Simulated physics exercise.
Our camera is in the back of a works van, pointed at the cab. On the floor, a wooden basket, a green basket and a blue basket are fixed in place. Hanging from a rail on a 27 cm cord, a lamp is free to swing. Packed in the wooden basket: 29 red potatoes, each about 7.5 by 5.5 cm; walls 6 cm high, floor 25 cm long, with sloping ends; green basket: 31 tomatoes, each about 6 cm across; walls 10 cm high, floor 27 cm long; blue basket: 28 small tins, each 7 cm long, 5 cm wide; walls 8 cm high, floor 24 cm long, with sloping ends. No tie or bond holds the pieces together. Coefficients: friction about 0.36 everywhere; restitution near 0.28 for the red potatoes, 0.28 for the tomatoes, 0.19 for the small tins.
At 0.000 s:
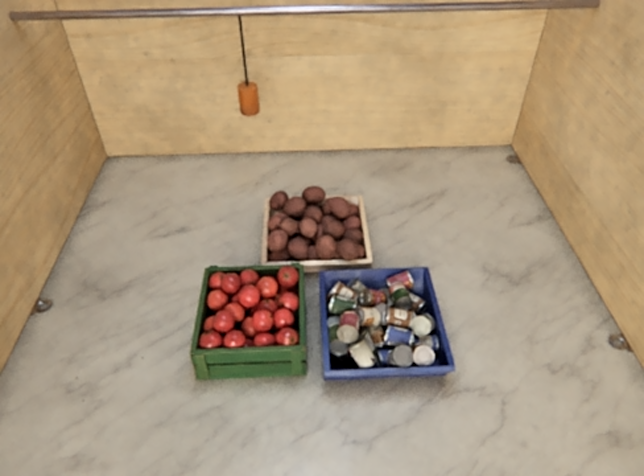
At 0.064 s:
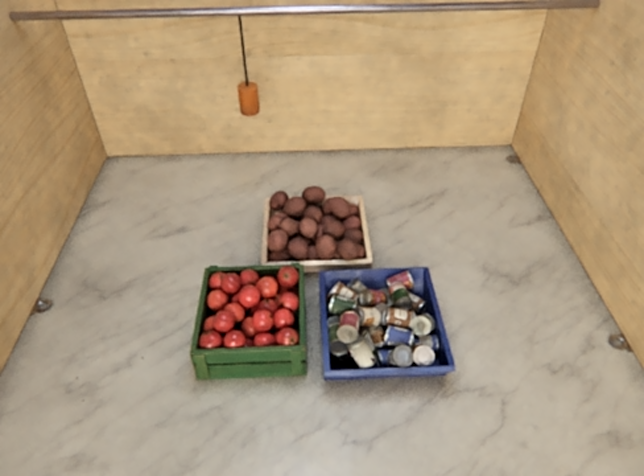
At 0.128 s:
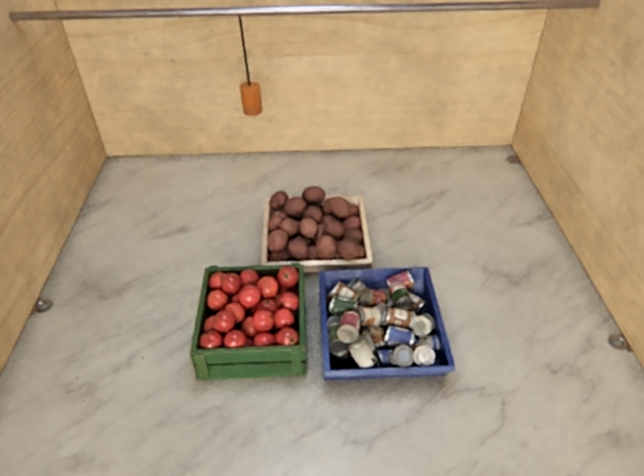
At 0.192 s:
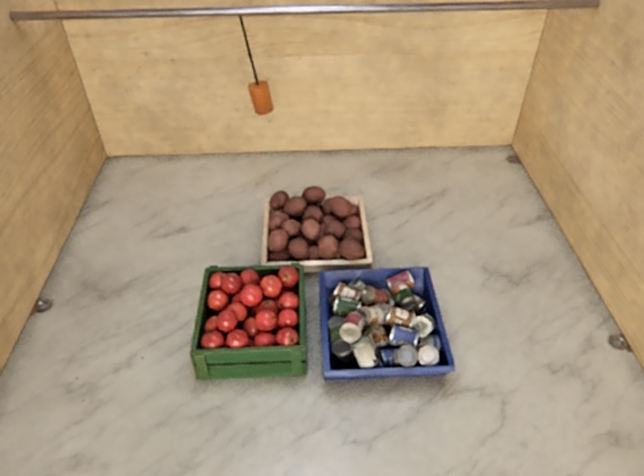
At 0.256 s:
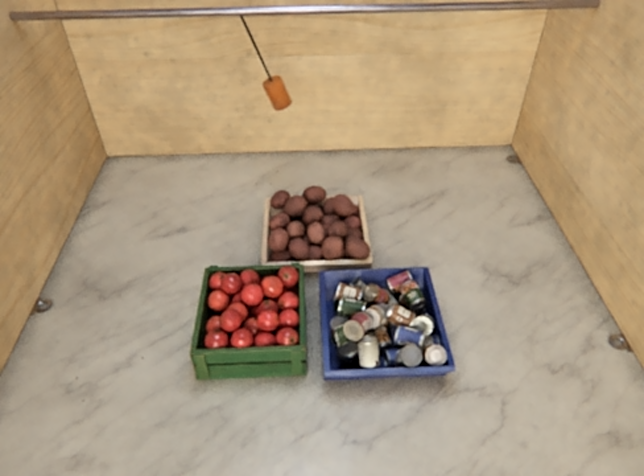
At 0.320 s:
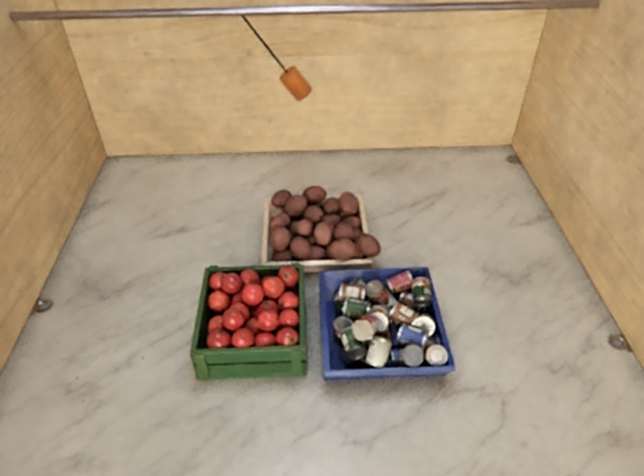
Three baskets of potatoes, tomatoes and tins sat still on a marbled floor while an orange lamp hung straight, then swung steadily out to the right, and the potatoes and tins shifted inside their baskets.
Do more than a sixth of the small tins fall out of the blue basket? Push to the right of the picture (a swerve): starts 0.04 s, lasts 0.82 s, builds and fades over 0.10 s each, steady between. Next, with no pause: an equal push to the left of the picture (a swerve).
No.
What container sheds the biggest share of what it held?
It's the wooden basket.
After 0.63 s, wooden basket 24 in, 5 out, green basket 31 in, 0 out and blue basket 27 in, 1 out.
After 1.03 s, wooden basket 20 in, 9 out, green basket 31 in, 0 out and blue basket 27 in, 1 out.
After 1.57 s, wooden basket 16 in, 13 out, green basket 29 in, 2 out and blue basket 27 in, 1 out.
When it is over (at 2.28 s), wooden basket 16 in, 13 out, green basket 29 in, 2 out and blue basket 27 in, 1 out. Asked share, 1 of 28, 4 per cent.
